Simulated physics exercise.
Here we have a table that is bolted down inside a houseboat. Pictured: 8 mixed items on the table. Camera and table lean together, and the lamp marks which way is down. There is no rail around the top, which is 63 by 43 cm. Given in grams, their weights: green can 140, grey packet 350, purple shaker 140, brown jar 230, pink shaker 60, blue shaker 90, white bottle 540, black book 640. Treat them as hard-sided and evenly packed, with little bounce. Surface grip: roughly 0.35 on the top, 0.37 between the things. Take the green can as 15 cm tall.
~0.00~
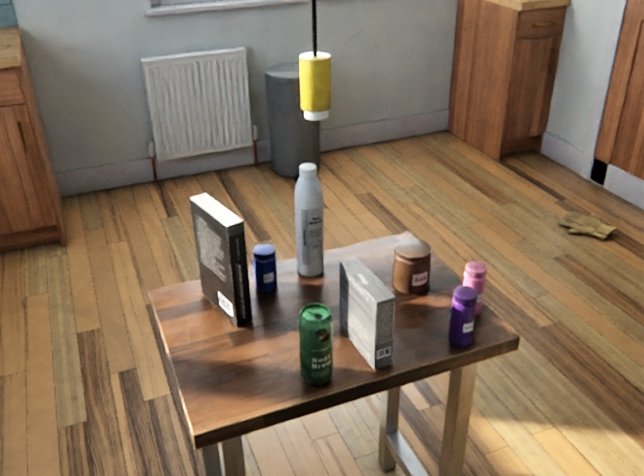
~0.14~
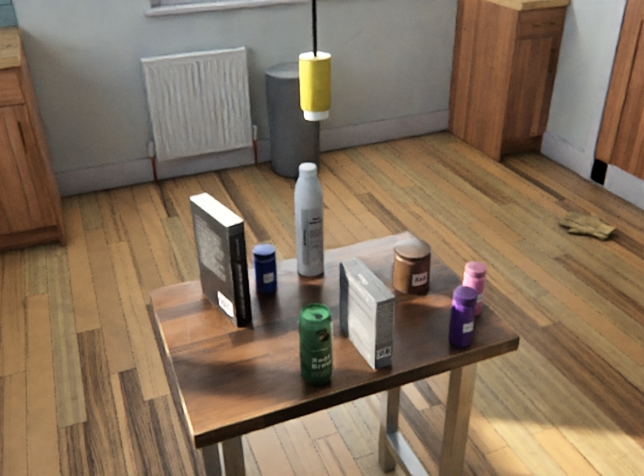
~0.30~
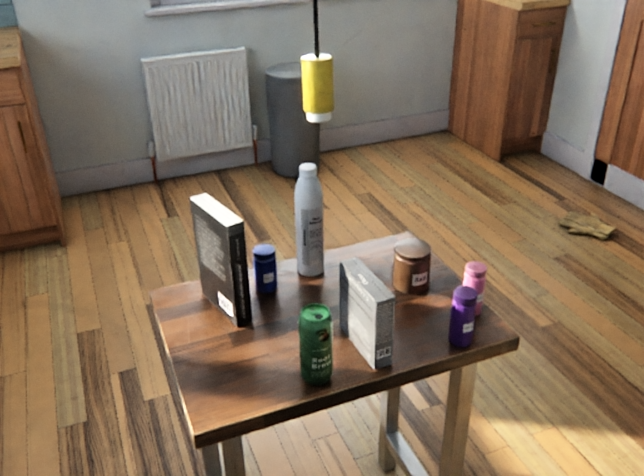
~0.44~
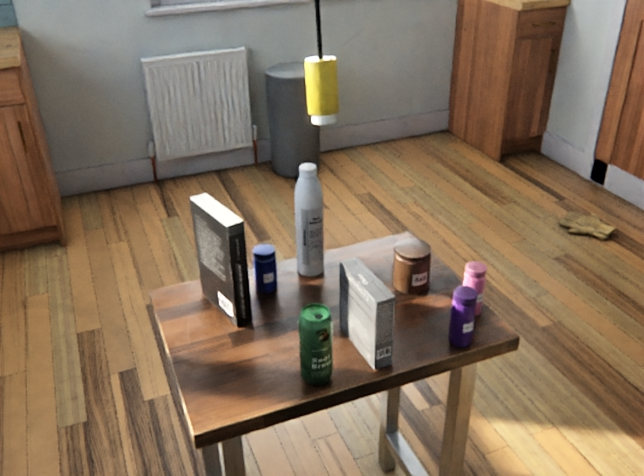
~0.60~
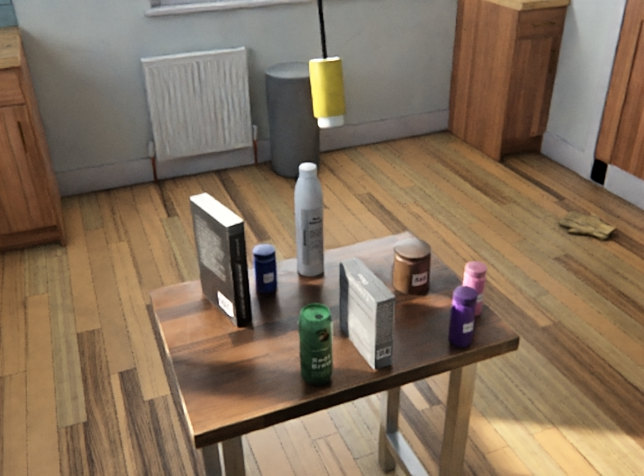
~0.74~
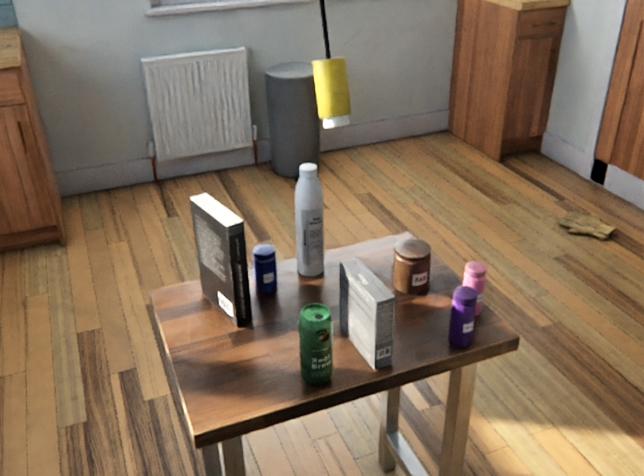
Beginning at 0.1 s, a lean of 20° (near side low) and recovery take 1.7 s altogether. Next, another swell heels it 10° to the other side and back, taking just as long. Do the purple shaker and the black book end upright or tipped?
The purple shaker remains upright; the black book remains upright.
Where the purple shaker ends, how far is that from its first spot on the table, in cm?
I'd put it at about 0 centimetres.
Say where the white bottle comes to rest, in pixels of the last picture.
About (339, 309).
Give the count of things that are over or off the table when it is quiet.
Count: 2.
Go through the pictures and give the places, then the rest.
Boat level; purple shaker (463, 316); black book (221, 260), in the first frame.
Boat level; brown jar (412, 266); pink shaker (474, 289), in the second frame.
Boat heeled 3°, near side down; blue shaker (265, 269); white bottle (309, 220), in the third frame.
Boat heeled 7°, near side down; green can (316, 346); grey packet (366, 312), in the fourth frame.
Boat heeled 13°, near side down; brown jar (412, 266); pink shaker (474, 289), in the fifth frame.
Boat heeled 17°, near side down; purple shaker (463, 316); black book (221, 260), in the sixth frame.
After 1.24 s, boat heeled 15°, near side down; white bottle tipped 55° from how it sat; grey packet slid 4 cm.
After 1.54 s, boat heeled 4°, near side down; grey packet now off the table; white bottle on its side.
After 1.84 s, boat level; white bottle on its side.
At rest (4.0 s), off the table and tipped over, grey packet; tipped over on the table, white bottle; the other 6 in place, give or take 5 cm. In the last view, purple shaker near (464, 317), black book near (222, 262).
